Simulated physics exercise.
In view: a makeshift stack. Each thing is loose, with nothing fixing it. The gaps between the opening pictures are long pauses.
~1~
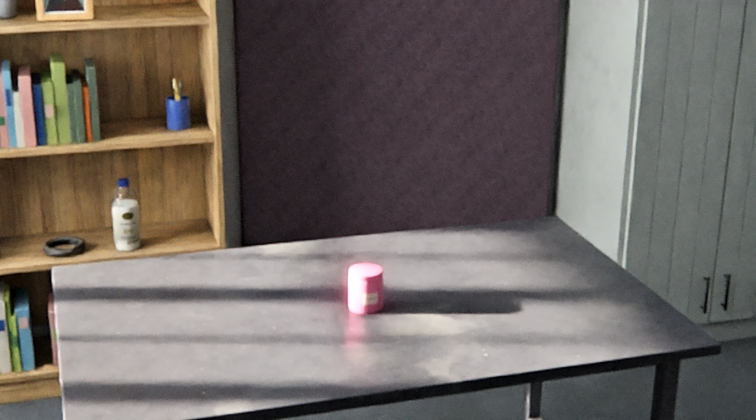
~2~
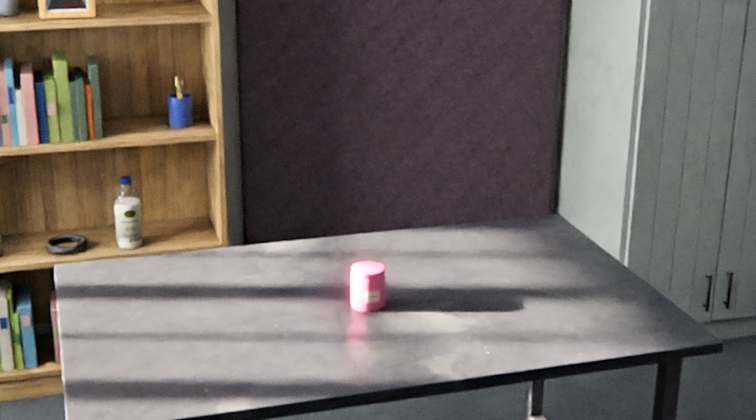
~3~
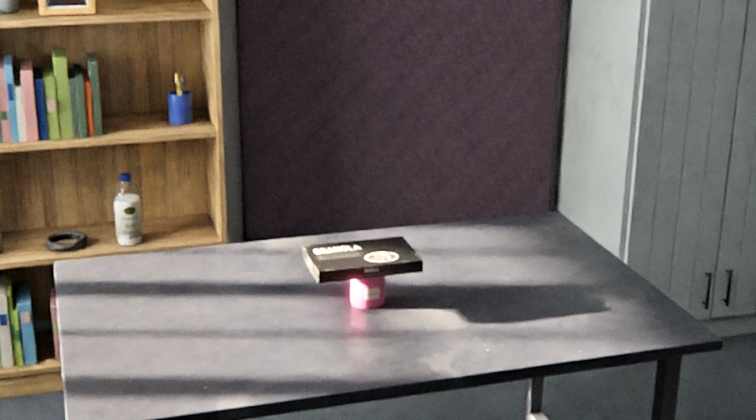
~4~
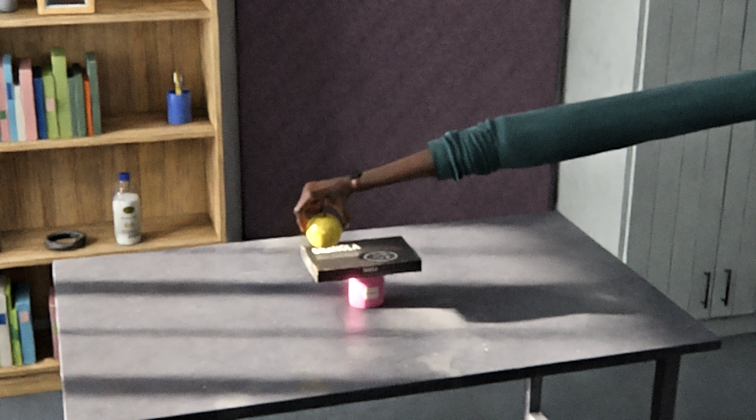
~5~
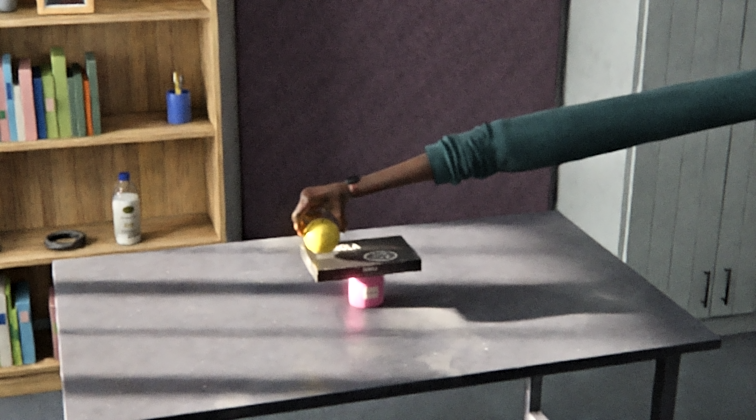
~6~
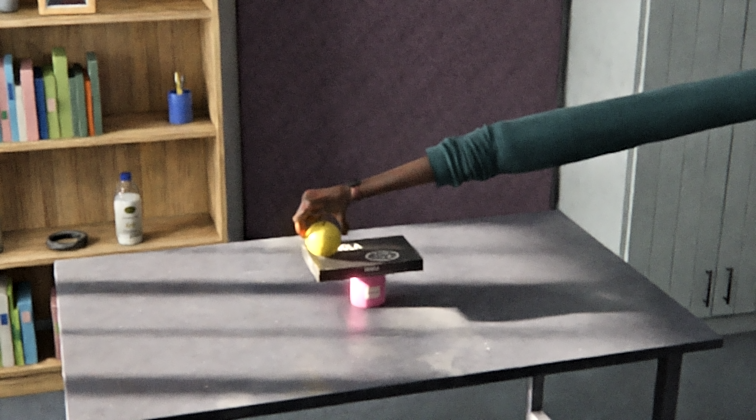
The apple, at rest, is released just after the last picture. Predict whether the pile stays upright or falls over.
Prediction: It falls over.
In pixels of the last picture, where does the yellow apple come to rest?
Roughly at pixel (256, 298).
Then, 0.30 s after the last picture, yellow apple now fallen; black packet tipped 43° from how it was.
Then, 0.50 s after the last picture, black packet tipped 61° from how it was.
Then, 0.80 s after the last picture, black packet now fallen.
At rest, fallen, black packet and yellow apple; pink jar in place. Seen from the same camera at the end, yellow apple near (256, 298). The stack loses its balance.
